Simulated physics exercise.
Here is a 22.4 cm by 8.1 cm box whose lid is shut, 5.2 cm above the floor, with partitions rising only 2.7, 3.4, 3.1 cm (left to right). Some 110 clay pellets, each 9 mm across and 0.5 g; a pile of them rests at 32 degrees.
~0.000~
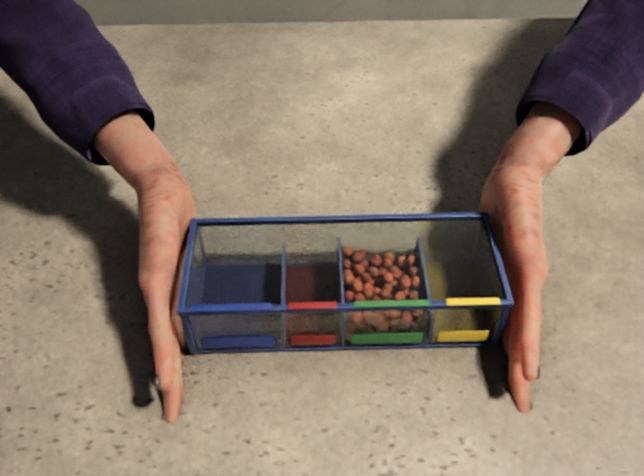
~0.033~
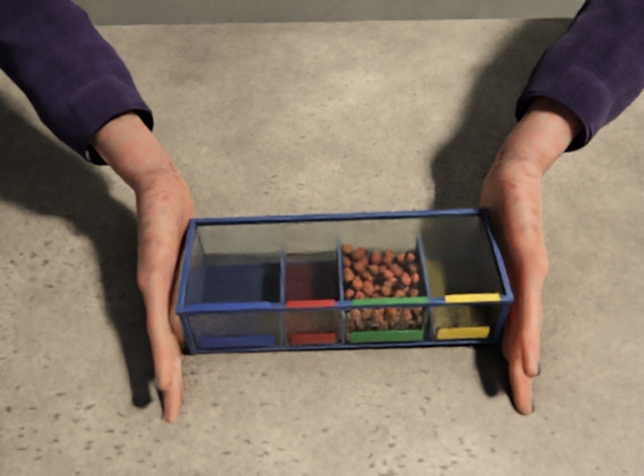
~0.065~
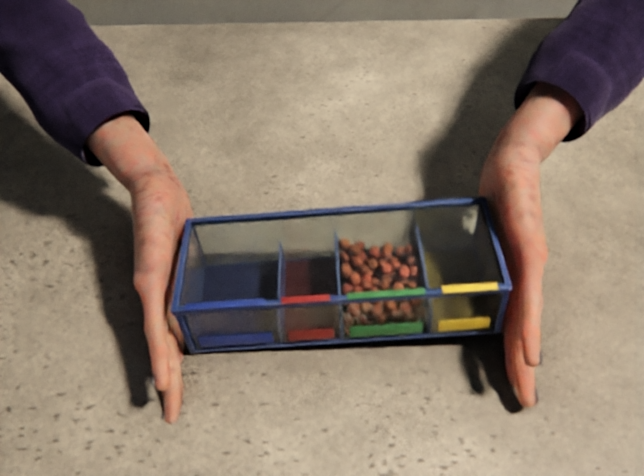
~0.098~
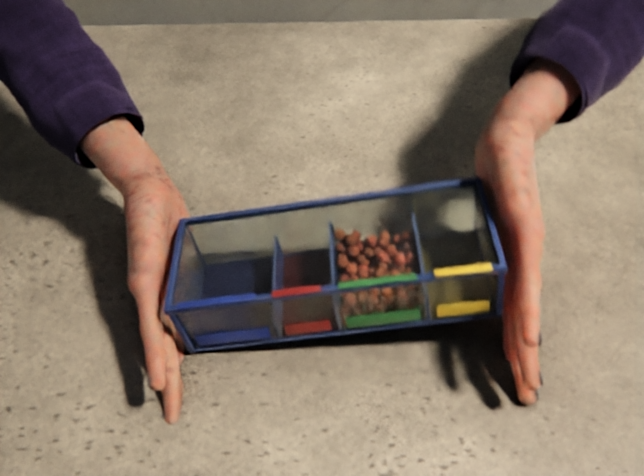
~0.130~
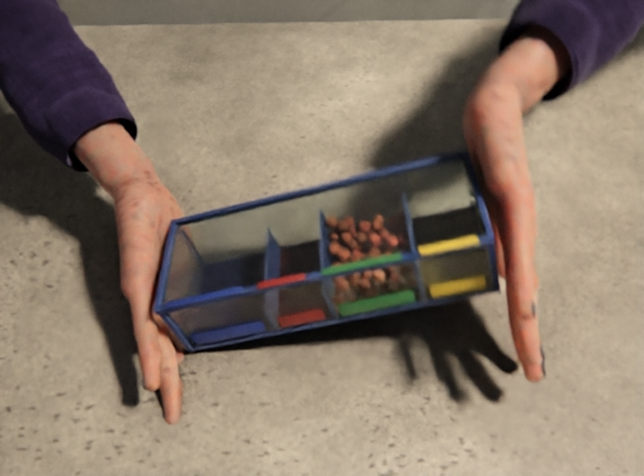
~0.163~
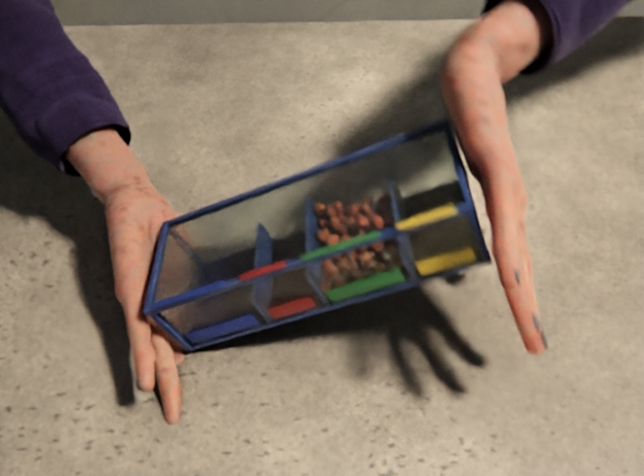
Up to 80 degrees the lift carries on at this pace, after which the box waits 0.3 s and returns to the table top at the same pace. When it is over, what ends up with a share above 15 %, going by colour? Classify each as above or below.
Classification: Red compartment below, blue compartment above, green compartment above, yellow compartment below.
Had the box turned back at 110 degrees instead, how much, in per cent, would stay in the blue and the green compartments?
Result - blue at 20 percent, green at 75 percent.
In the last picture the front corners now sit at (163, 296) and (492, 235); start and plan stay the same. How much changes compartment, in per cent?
Then roughly 25 per cent.
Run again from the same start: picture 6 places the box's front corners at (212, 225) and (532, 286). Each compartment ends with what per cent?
Red 0 %, blue 0 %, green 55 %, yellow 45 %.
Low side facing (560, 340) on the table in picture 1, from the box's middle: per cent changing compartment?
Roughly 45 percent of them.
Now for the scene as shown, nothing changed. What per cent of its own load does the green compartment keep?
Something like 60 per cent.
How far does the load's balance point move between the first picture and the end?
Net shift: Approx. 5.0 cm.
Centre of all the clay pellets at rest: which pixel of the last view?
Centre at rest, approx.: (348, 291) px.
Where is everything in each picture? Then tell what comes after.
Box tilt 0 degrees, front corners at (184, 309) and (507, 301); green 100 %, in the first picture.
Box tilt 1 degrees, front corners at (183, 309) and (506, 297), in the second picture.
Box tilt 4 degrees, front corners at (178, 308) and (505, 286), lowest corner left back, in the third picture.
Box tilt 9 degrees, front corners at (171, 308) and (500, 266), lowest corner left back, in the fourth picture.
Box tilt 16 degrees, front corners at (161, 308) and (487, 238), lowest corner left back, in the fifth picture.
Box tilt 24 degrees, front corners at (151, 308) and (466, 207), lowest corner left back; green 100 %. The box's pace is about 235 degrees a second, in the sixth picture.
After 0.64 s, tilt 80 degrees; red 5 %, blue 30 %, green 70 %.
Then, at 0.96 s, tilt 48 degrees; blue 30 %, green 65 %.
Then, at 1.38 s, tilt 0 degrees; red 5 %, blue 35 %, green 65 %.
By 1.7 s all is still; red 5 %, blue 35 %, green 65 %, yellow 0 %.
